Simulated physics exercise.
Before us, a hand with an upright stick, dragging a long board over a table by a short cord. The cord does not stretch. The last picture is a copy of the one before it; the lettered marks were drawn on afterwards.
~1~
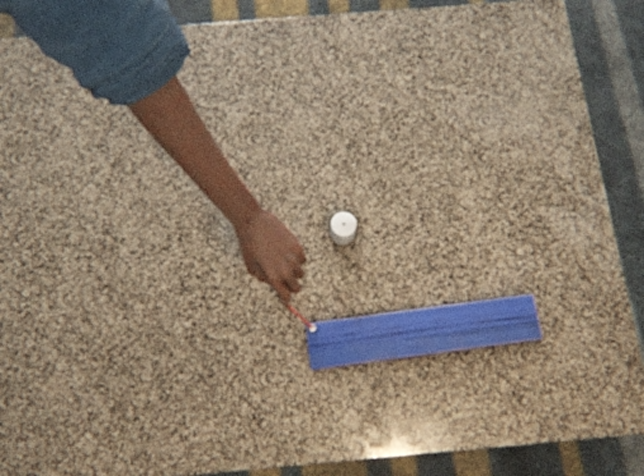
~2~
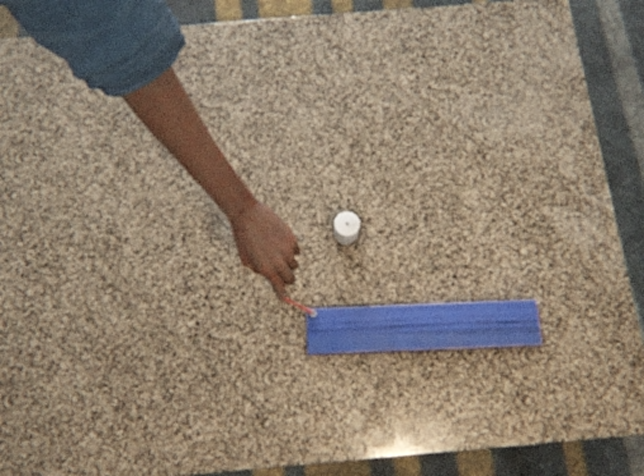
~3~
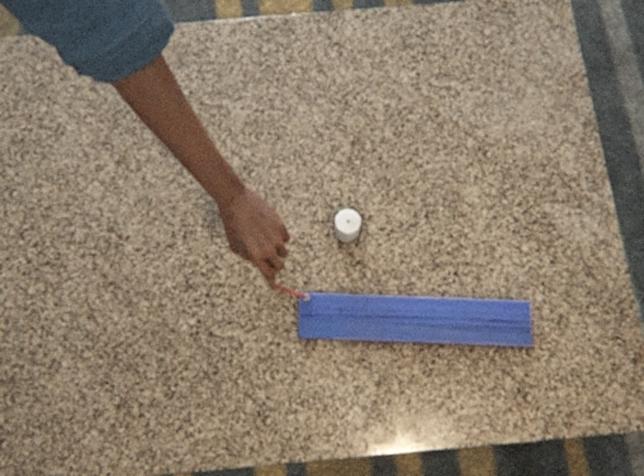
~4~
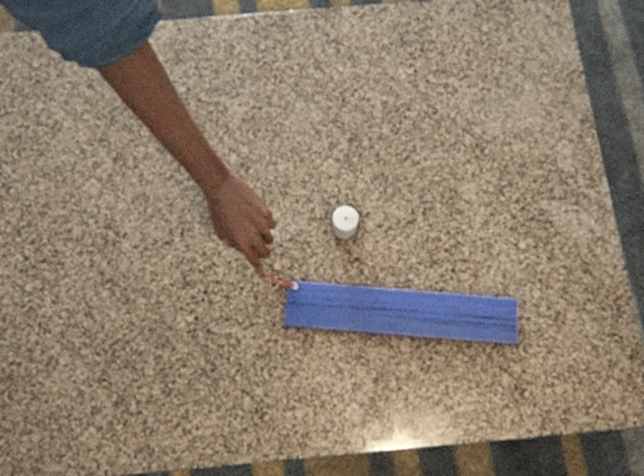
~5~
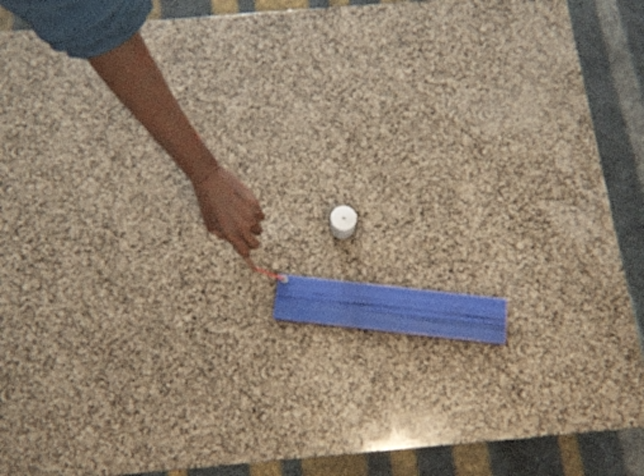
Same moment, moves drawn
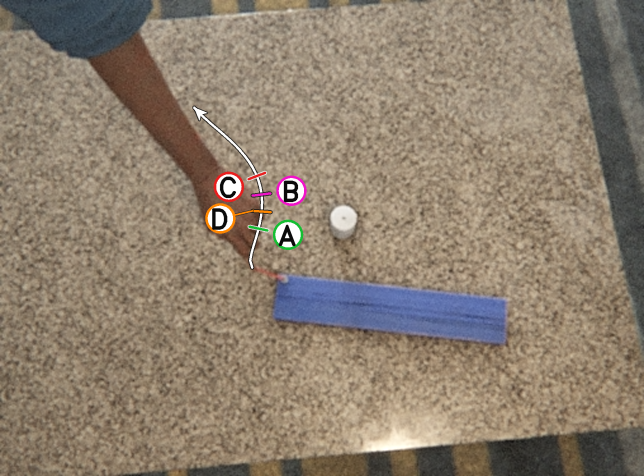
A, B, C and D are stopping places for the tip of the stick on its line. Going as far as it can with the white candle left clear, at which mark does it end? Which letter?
Mark B.
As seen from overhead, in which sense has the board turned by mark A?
For that mark, clockwise.
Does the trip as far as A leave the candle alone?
Yes.
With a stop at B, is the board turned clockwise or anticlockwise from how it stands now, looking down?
For that mark, clockwise.
On the marked copy, A at (259, 228); B at (262, 195); C at (257, 176); D at (262, 212); the route from (252, 268) via (256, 174) to (194, 107).
Following B. Soon after the start, foot of the stick (255, 244), middle of the board (382, 303).
Later, foot of the stick (261, 217), middle of the board (378, 294).
In the end, foot of the stick (262, 195), middle of the board (370, 282); nothing has been touched.
As for the rest, A is safe but short; C is too far, the candle has been hit; D is safe but short.
